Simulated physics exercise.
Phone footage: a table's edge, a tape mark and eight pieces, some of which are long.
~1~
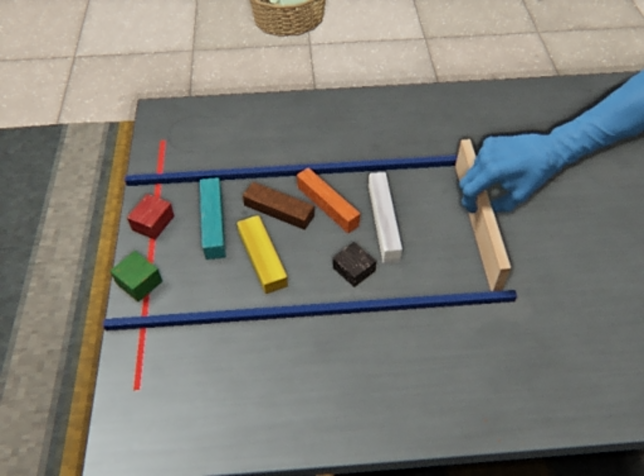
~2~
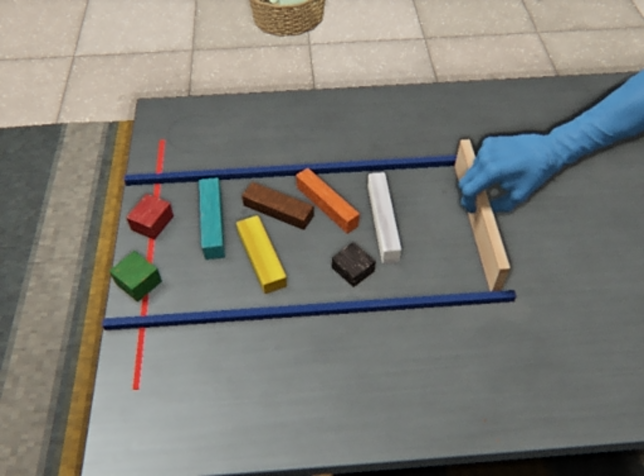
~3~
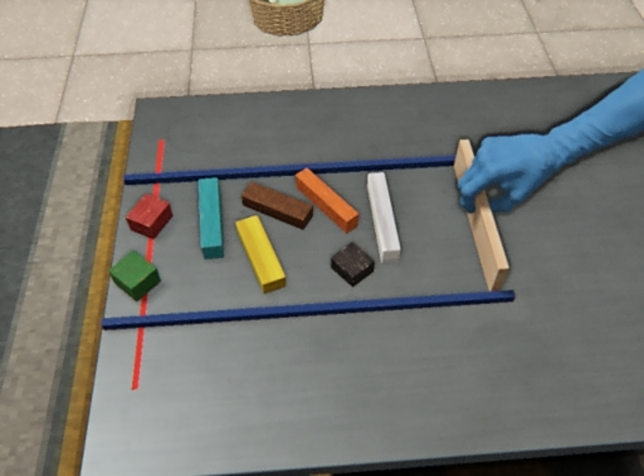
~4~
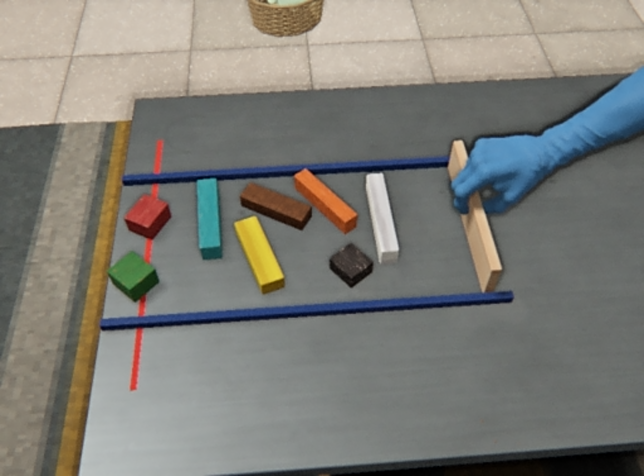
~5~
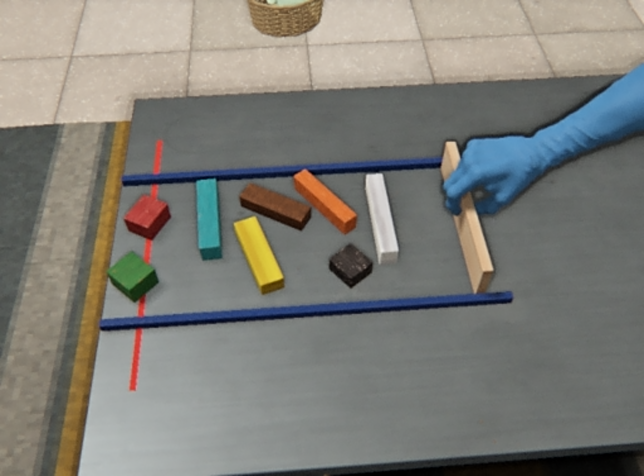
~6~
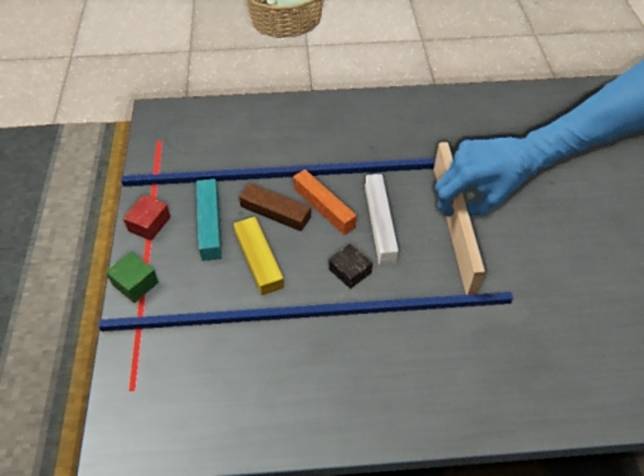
A grey tabletop beside a tiled floor is seen from above at an angle, with a striped edge at left and a basket at the top. Between two blue rails lie red and green blocks by a red line, then turquoise, yellow, brown, orange, black and white pieces. A blue-gloved hand holds still, then slides a wooden board slightly left, the pieces staying put and the view barely shifting.
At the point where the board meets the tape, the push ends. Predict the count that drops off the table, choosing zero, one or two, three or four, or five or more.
A lot - five plus.
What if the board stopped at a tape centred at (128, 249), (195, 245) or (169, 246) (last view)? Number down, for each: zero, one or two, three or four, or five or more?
Number fallen at each tape, in order - at least five, just one or two, three or four.
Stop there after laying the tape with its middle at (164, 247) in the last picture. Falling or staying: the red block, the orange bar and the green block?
Starting with the red block, it ends up falling, then the orange bar keeps its place, then the green block ends up falling.
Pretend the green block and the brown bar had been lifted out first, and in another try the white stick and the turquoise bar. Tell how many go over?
Result: 3 in the first case, with 3 in the second.
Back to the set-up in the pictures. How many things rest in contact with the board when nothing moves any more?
The count in contact is 2.
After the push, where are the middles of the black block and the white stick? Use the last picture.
Close to (123, 300); the other close to (139, 233).
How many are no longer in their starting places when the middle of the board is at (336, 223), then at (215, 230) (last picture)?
4 and 8.
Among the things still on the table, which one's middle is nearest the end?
It's the orange bar.
A little later, none off yet; green block at rest near (133, 277); red block at rest near (147, 218); turquoise bar at rest near (209, 219).
Next, none off yet; green block at rest near (133, 277); red block at rest near (147, 218); turquoise bar shifted a little near (193, 219).
Later still, none off yet; green block shifted a little near (114, 278); red block tilted a little near (105, 218); turquoise bar shifted about its own width near (130, 222).
When it is over, the number that fall off is five or more; down, brown bar, yellow stick, turquoise bar, red block and green block.
